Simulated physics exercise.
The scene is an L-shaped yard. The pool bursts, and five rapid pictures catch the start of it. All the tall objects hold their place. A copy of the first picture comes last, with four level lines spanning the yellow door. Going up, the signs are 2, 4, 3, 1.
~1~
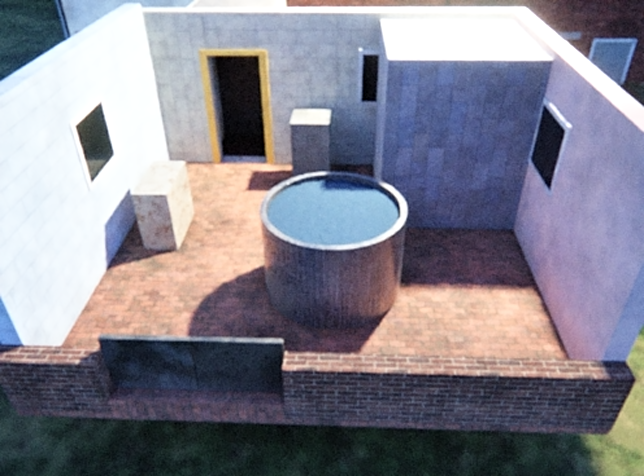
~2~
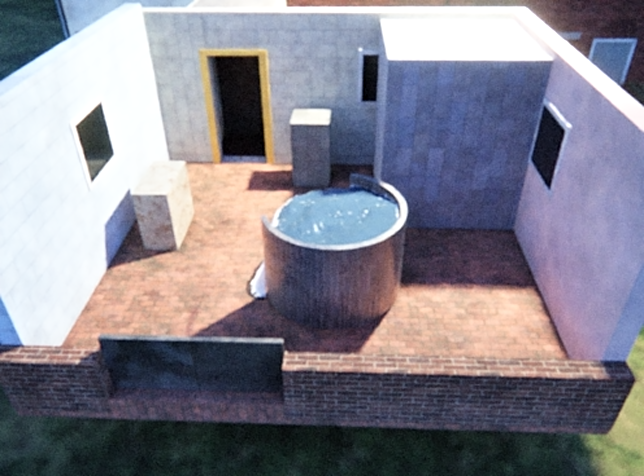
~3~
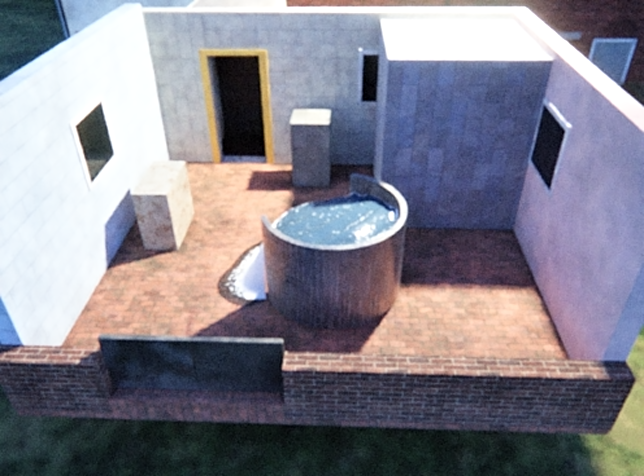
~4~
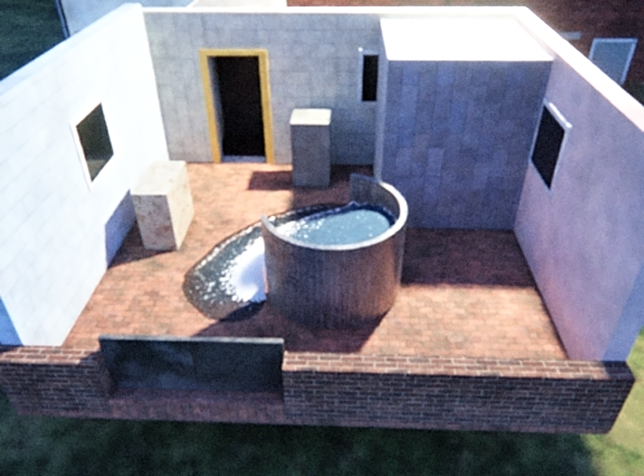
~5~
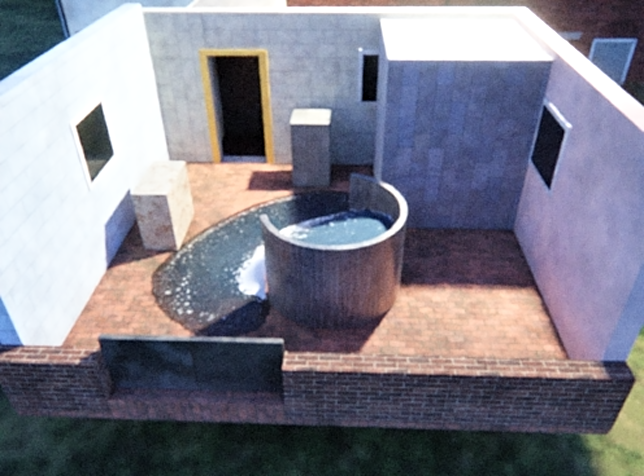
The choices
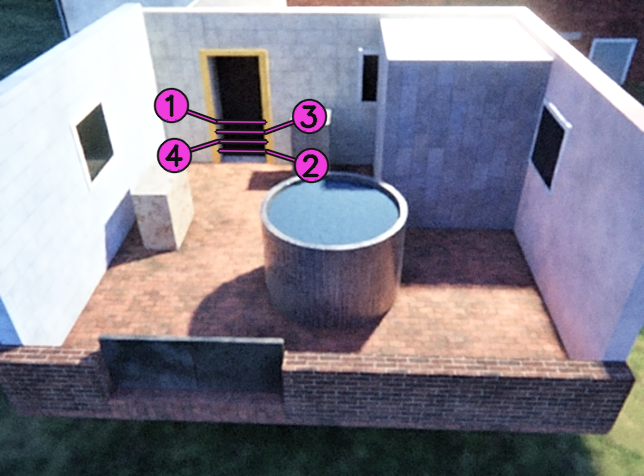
Water pouring from the opened left side of a round raised pool and spreading across the brick floor of a walled yard.
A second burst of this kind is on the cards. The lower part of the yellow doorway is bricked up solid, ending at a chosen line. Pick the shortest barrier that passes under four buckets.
It is 4.
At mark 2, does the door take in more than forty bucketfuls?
No, it does not.
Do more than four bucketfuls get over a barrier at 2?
Yes, that goes wrong.
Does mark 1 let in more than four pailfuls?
No.
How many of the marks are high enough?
Three of the four.
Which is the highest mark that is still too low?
2 it is.
In magenta, 1 at (240, 121); 2 at (243, 151); 3 at (241, 131); 4 at (242, 141); from the bottom up 2, 4, 3, 1.
With 1, nothing gets over.
With 2, about 13 bucketfuls get in.
With 3, nothing gets over.
With 4, a bucket or two gets in.
